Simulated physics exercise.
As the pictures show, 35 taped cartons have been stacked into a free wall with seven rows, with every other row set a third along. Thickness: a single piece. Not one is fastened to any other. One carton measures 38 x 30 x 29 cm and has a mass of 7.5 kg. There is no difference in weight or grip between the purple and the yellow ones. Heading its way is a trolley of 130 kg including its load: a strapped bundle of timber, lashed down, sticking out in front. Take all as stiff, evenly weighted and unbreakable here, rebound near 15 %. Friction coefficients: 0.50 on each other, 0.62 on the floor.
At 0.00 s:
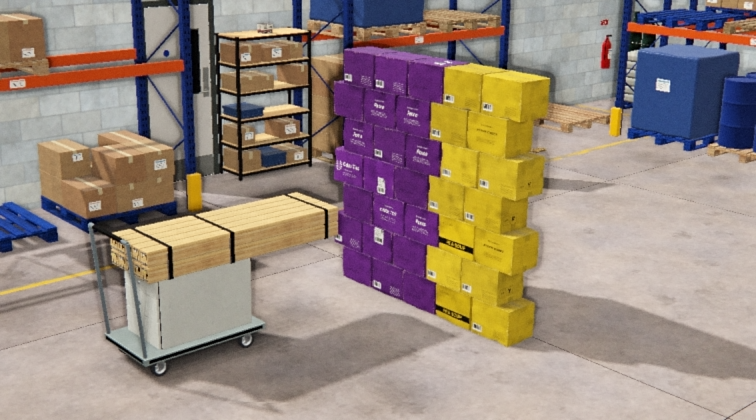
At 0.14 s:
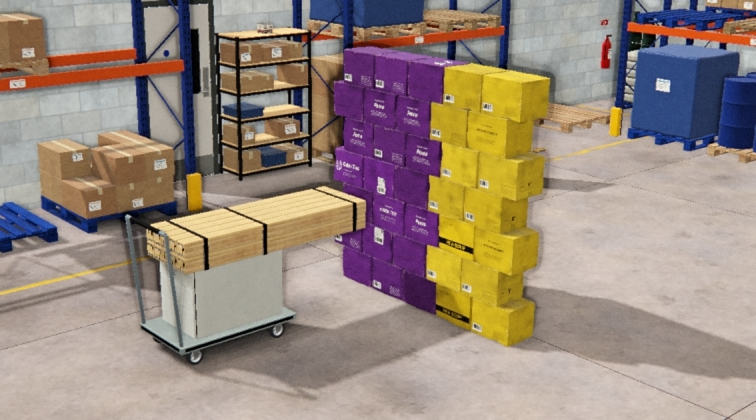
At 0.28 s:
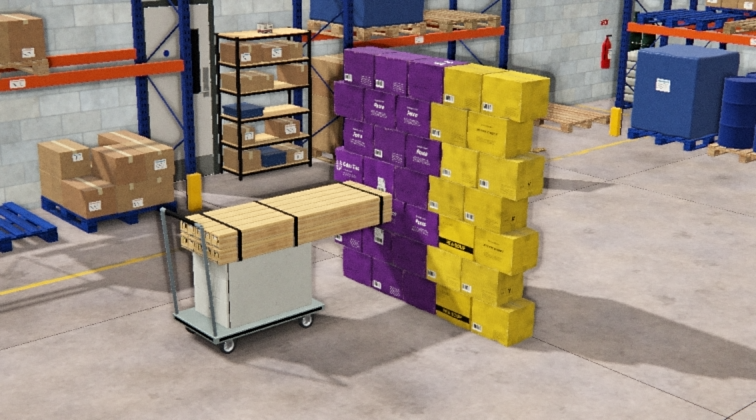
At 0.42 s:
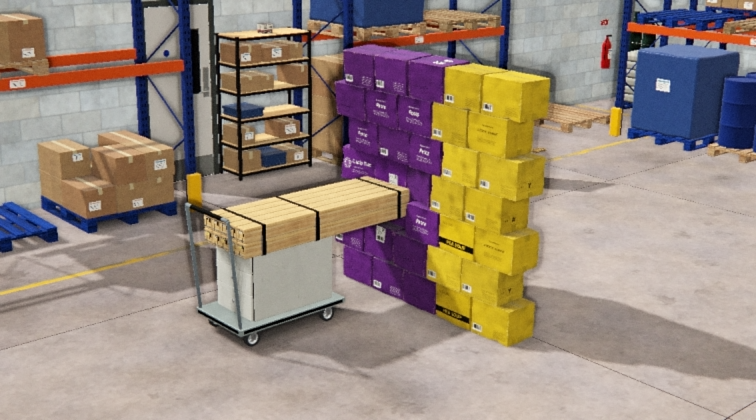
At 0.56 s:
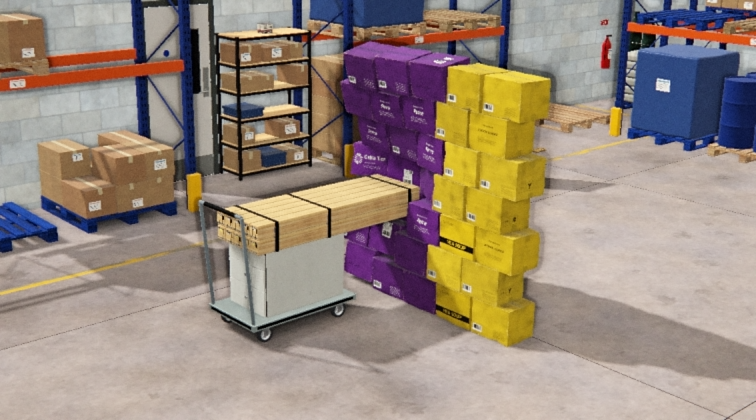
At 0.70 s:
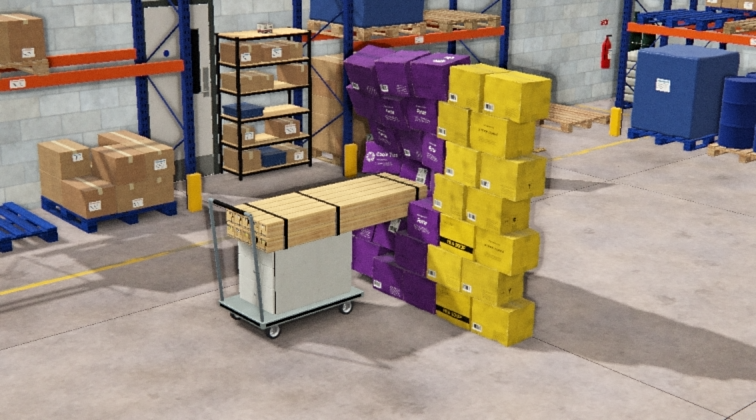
In a warehouse, a trolley carrying strapped timber rolls right toward a stacked wall of purple and yellow cartons, and the jutting load pushes into the purple side, shifting and tilting those boxes while the yellow ones barely move.
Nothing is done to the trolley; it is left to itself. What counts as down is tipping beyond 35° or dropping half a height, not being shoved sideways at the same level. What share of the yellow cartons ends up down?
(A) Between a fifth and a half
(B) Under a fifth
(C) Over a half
Option B: Under a fifth.
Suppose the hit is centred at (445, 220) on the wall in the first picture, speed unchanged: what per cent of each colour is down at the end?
The yellow ones would be 70 per cent down and the purple ones 40 per cent.
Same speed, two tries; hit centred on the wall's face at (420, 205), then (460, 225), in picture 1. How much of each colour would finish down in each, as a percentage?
You'd get yellow at 90 followed by 90, and purple at 70 followed by 0 percent.
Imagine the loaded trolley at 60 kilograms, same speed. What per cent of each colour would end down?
Down at the end: Yellow 0 per cent, purple 0 per cent.
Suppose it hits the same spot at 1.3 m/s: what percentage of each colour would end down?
Share down, in per cent: Yellow 10, purple 80.
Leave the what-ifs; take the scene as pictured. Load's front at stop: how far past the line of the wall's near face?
I'd say around 65 cm, more or less.
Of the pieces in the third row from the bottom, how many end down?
Row tally: 2.
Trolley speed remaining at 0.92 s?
Speed: Near 0.4 m/s.
By 0.92 s, load 44 cm past the wall's line, still rolling; none of the 14 yellow cartons down (11 of 35 in all colours); top yellow carton unmoved; top purple carton tilted 35°, 29 cm lower.
By 1.26 s, load 56 cm past the wall's line, still rolling; none of the 14 yellow cartons down (13 of 35 in all colours); top yellow carton tilted 7°; top purple carton upside down.
By 2.08 s, load 67 cm past the wall's line, still rolling; none of the 14 yellow cartons down (15 of 35 in all colours); top yellow carton tilted 4°; top purple carton 1.72 m lower.
When it is over (3.5 s), load 67 cm past the wall's line, stopped; none of the 14 yellow cartons down (15 of 35 in all colours); top yellow carton unmoved; top purple carton 1.72 m lower. That is 0 per cent. In pixels of the last frame, middles, top yellow carton near (516, 96), top purple carton near (317, 213).
